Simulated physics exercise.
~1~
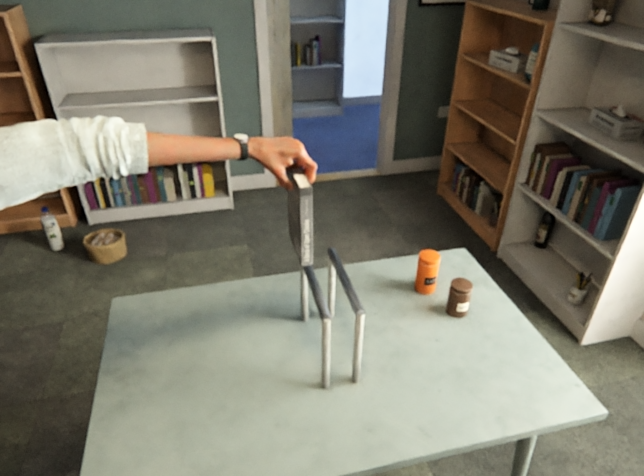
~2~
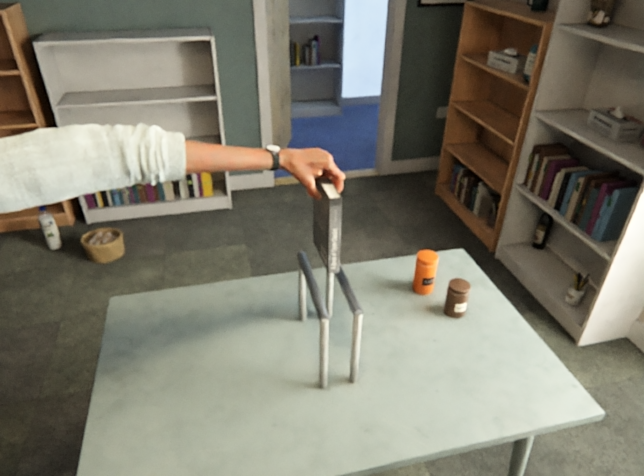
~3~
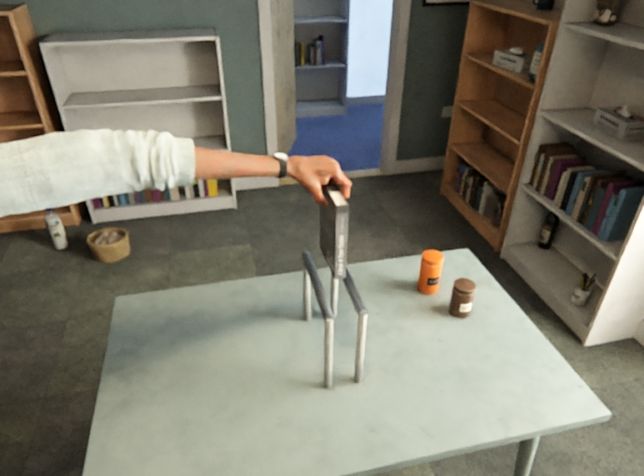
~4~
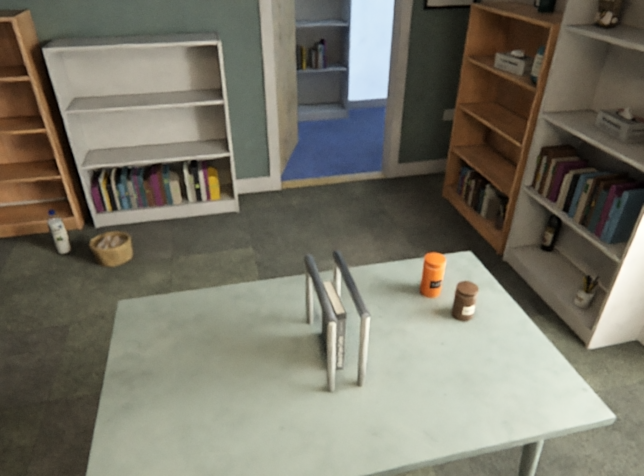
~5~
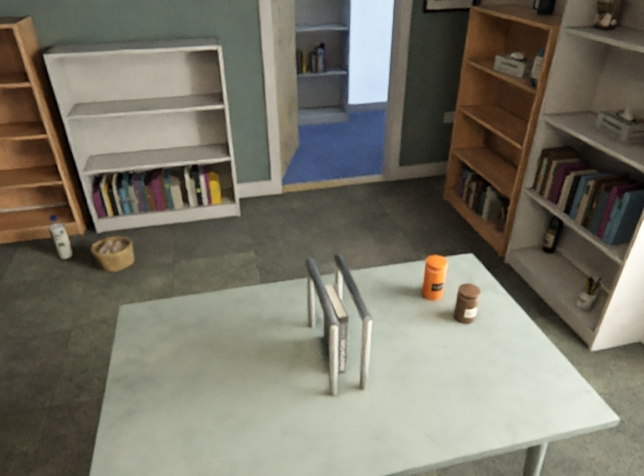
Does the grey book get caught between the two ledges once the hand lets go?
No, it does not lodge. The book drops through the gap and comes to rest upright on the table between the ledges.
